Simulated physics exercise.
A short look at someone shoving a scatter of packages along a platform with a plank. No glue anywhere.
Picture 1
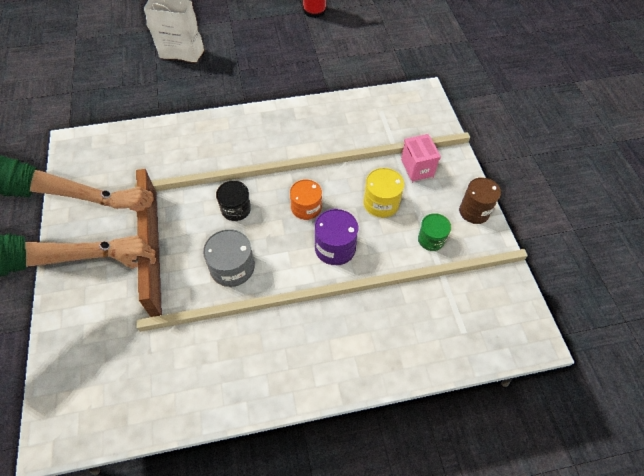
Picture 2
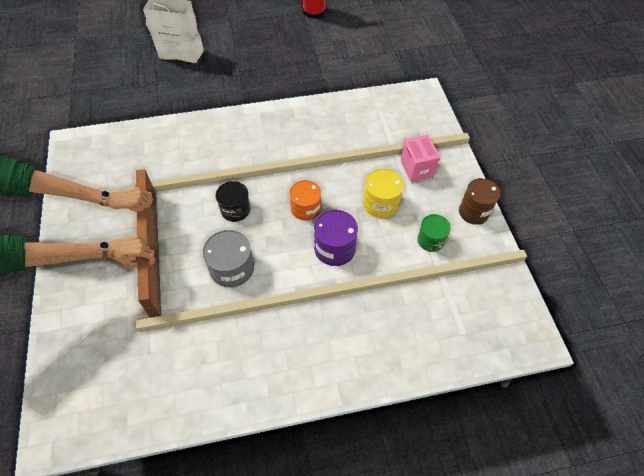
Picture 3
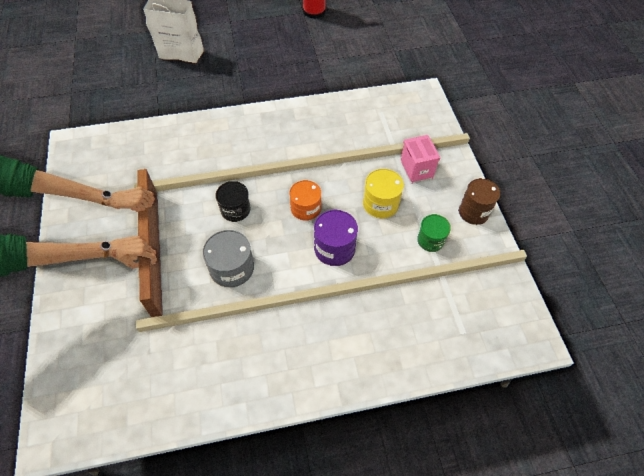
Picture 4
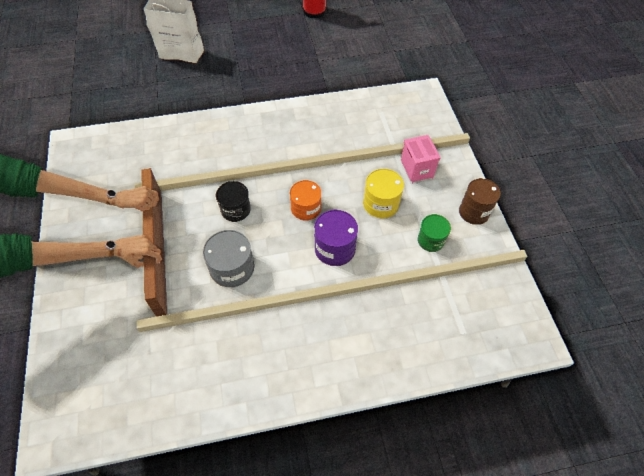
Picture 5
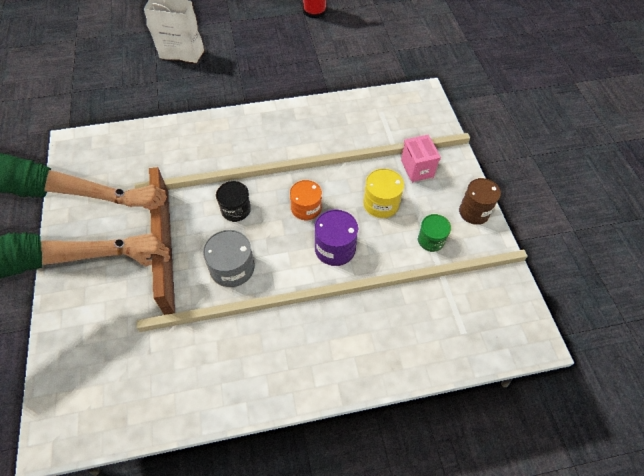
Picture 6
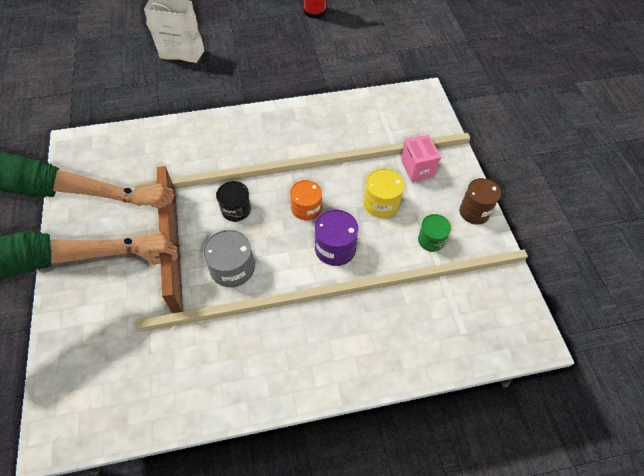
On a pale tiled platform, two hands hold a wooden plank at the left and, after barely moving, push it slightly rightward between two strips toward scattered coloured canisters and a pink tote, which stay still.
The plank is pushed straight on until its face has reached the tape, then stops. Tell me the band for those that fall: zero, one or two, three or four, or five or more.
The number that fall off is one or two.
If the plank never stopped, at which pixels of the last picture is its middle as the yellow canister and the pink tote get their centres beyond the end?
At (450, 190) for the yellow canister; at (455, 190) for the pink tote.
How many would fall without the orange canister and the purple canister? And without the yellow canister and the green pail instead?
0 in the first case, 1 in the second.
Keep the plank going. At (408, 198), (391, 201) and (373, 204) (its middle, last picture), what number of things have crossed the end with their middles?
Place by place, 1, 0 and 0.
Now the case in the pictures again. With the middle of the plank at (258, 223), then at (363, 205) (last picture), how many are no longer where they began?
First 2, then 6.
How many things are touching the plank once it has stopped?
It touches 3.
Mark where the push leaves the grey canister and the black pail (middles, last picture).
The grey canister at (450, 220), the black pail at (422, 169).
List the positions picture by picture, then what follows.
In the first picture, brown canister (479, 201); pink tote (420, 159); green pail (434, 233); plank (149, 240); tape (417, 207).
In the second picture, pink tote (419, 159); purple canister (335, 238).
In the third picture, green pail (433, 234); black pail (234, 202).
In the fourth picture, brown canister (479, 202); grey canister (229, 259).
In the fifth picture, pink tote (420, 159); plank (162, 239).
In the sixth picture, brown canister (479, 202); pink tote (420, 159); green pail (434, 233); plank (170, 237); tape (417, 208).
A little later, none off yet; brown canister at rest near (479, 202); pink tote at rest near (420, 159); green pail at rest near (434, 233).
Next, none off yet; brown canister at rest near (479, 202); pink tote at rest near (420, 159); green pail shifted a little near (443, 233).
When it is over, the number that fall off is one or two; down, brown canister.
